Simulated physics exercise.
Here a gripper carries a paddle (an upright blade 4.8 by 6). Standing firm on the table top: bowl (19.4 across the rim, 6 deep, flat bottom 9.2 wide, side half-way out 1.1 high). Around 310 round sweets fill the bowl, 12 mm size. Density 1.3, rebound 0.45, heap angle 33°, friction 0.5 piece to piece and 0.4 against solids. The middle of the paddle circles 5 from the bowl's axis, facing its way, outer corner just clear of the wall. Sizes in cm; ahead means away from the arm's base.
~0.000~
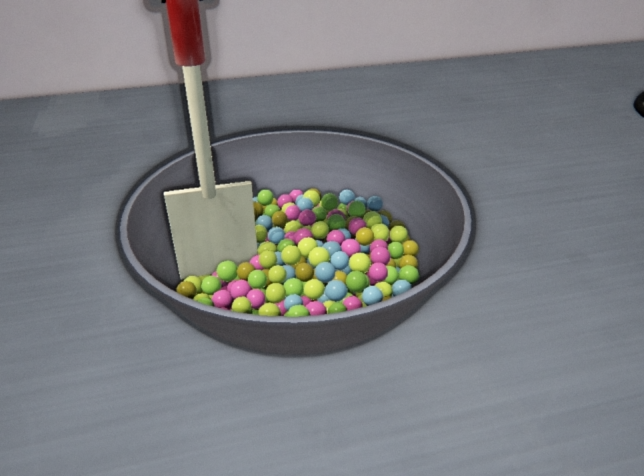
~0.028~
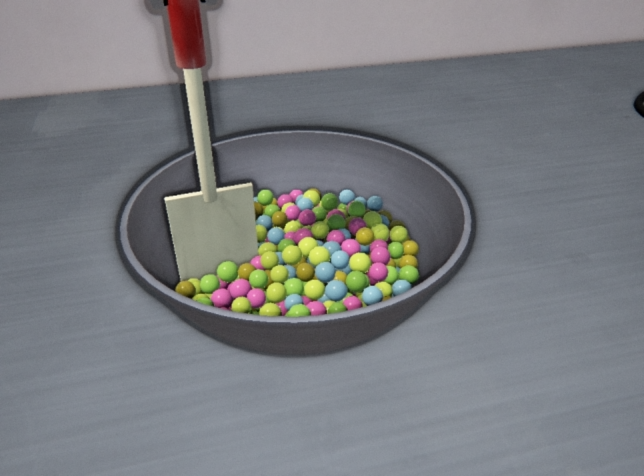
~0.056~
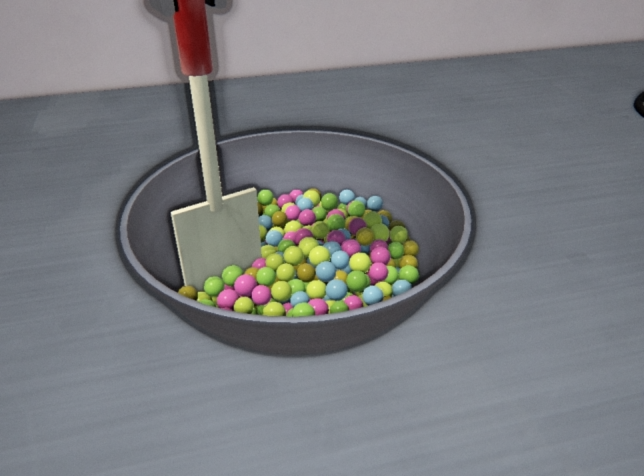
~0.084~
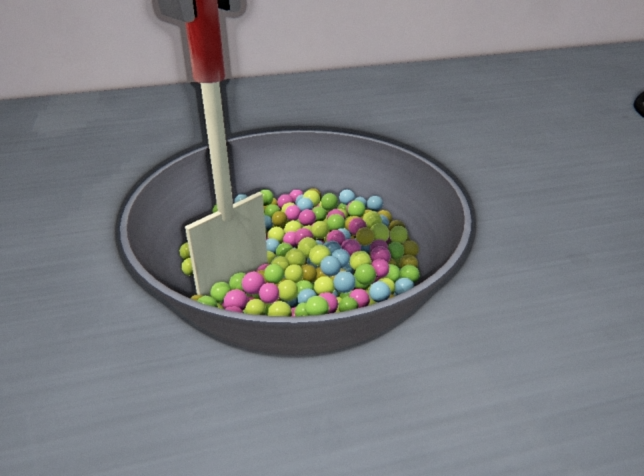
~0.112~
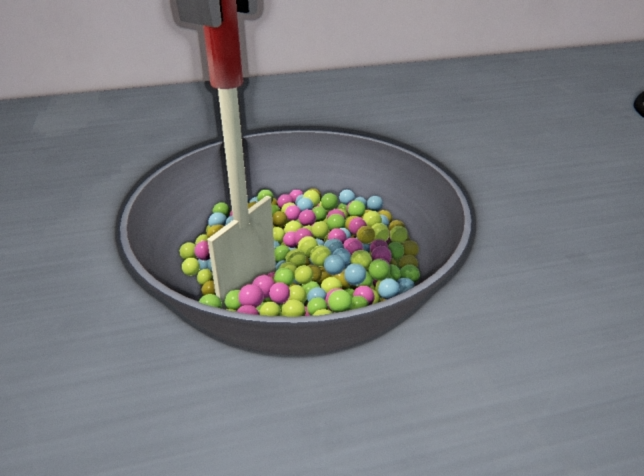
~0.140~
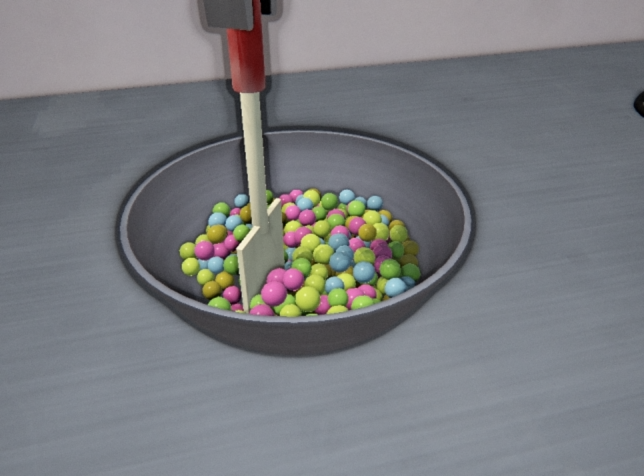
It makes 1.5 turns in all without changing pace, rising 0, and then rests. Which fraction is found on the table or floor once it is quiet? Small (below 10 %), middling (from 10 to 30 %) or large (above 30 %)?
On the table or floor the share is middling, from 10 to 30 %.
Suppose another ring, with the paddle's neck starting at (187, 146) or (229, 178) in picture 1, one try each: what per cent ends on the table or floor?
Some 15 and 5 per cent.
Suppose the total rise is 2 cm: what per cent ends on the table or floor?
Some 10 per cent.
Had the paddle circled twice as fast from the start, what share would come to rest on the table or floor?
Then about 45 per cent.
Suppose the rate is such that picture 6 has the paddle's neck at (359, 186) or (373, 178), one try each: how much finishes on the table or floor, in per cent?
Some 50 and 60 per cent.
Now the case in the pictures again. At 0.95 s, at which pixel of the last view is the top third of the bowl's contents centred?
At about (355, 279).
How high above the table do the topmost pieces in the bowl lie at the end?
Roughly 6.5 cm.
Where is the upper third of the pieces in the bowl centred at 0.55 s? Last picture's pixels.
At about (278, 169).
After 0.55 s, 246° round, highest piece 8 above the table; 289 in the bowl, 12 on the table or floor, 10 in flight or on the tool.
After 0.95 s, 76° round, highest piece 7 above the table; 270 in the bowl, 41 on the table or floor.
After 1.35 s, 180° round, highest piece 7 above the table; 260 in the bowl, 51 on the table or floor.
After 2.05 s, 180° round, highest piece 7 above the table; 260 in the bowl, 51 on the table or floor.
At rest, 260 in the bowl, 51 on the table or floor. That is 16 % on the table or floor.
